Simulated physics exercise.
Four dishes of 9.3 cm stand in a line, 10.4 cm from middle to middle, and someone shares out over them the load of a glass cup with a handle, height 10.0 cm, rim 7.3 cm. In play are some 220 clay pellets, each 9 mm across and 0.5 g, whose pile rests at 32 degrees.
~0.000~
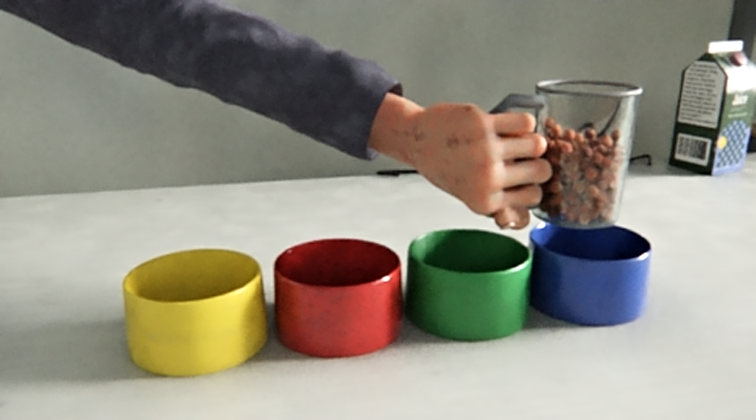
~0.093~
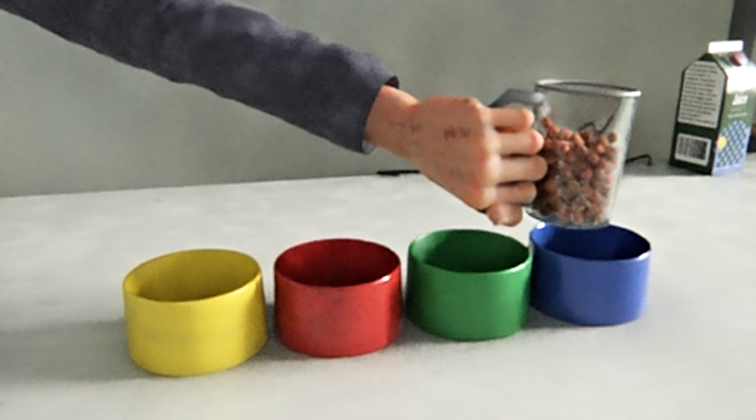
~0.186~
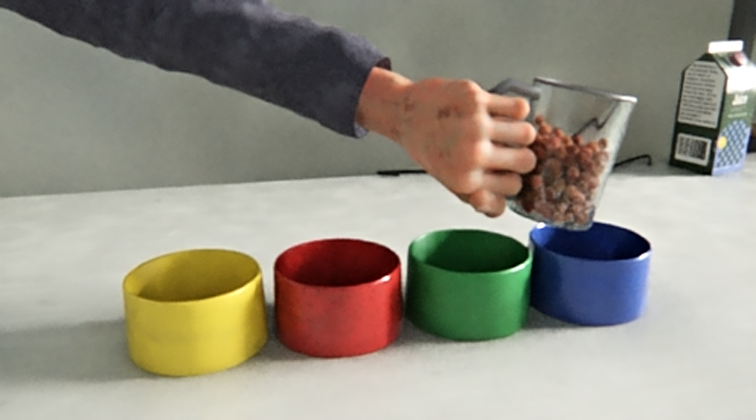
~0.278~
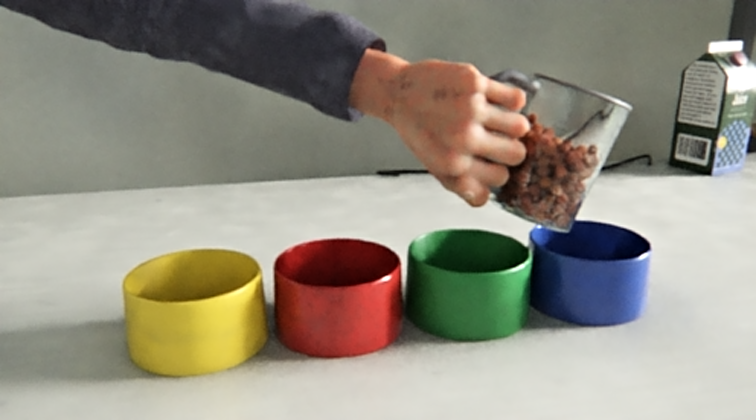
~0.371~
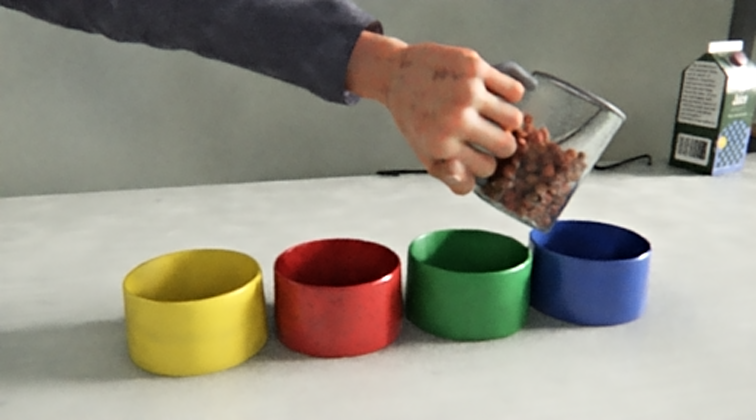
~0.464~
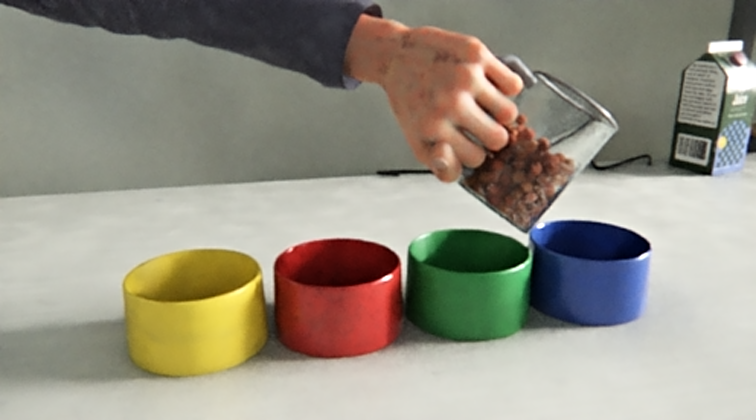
A hand tilts a glass cup of brown pieces rightward while shifting it slightly left.
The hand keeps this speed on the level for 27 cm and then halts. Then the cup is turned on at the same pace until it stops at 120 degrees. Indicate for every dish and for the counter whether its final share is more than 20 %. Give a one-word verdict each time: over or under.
Verdicts: Red under, blue under, green over, yellow under, counter under.
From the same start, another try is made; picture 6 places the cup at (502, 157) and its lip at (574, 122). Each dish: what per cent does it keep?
The red dish keeps 100, the blue one 0, the green one 0 and the yellow one 0.
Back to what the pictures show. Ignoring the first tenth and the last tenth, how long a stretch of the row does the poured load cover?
It spans about 6 centimetres along the dishes.
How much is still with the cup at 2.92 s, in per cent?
Roughly 0 %.
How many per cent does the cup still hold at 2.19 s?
Roughly 0 per cent.
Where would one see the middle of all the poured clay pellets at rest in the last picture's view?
Near (464, 285).
After 1.50 s, tilt 120 degrees; cup holds 45 %, green 55 %.
Then, at 2.19 s, tilt 120 degrees; cup holds 0 %, green 100 %.
Then, at 2.92 s, tilt 120 degrees; cup holds 0 %, green 100 %.
In the end, at 3.2 s, red 0 %, blue 0 %, green 100 %, yellow 0 %, counter 0 %.
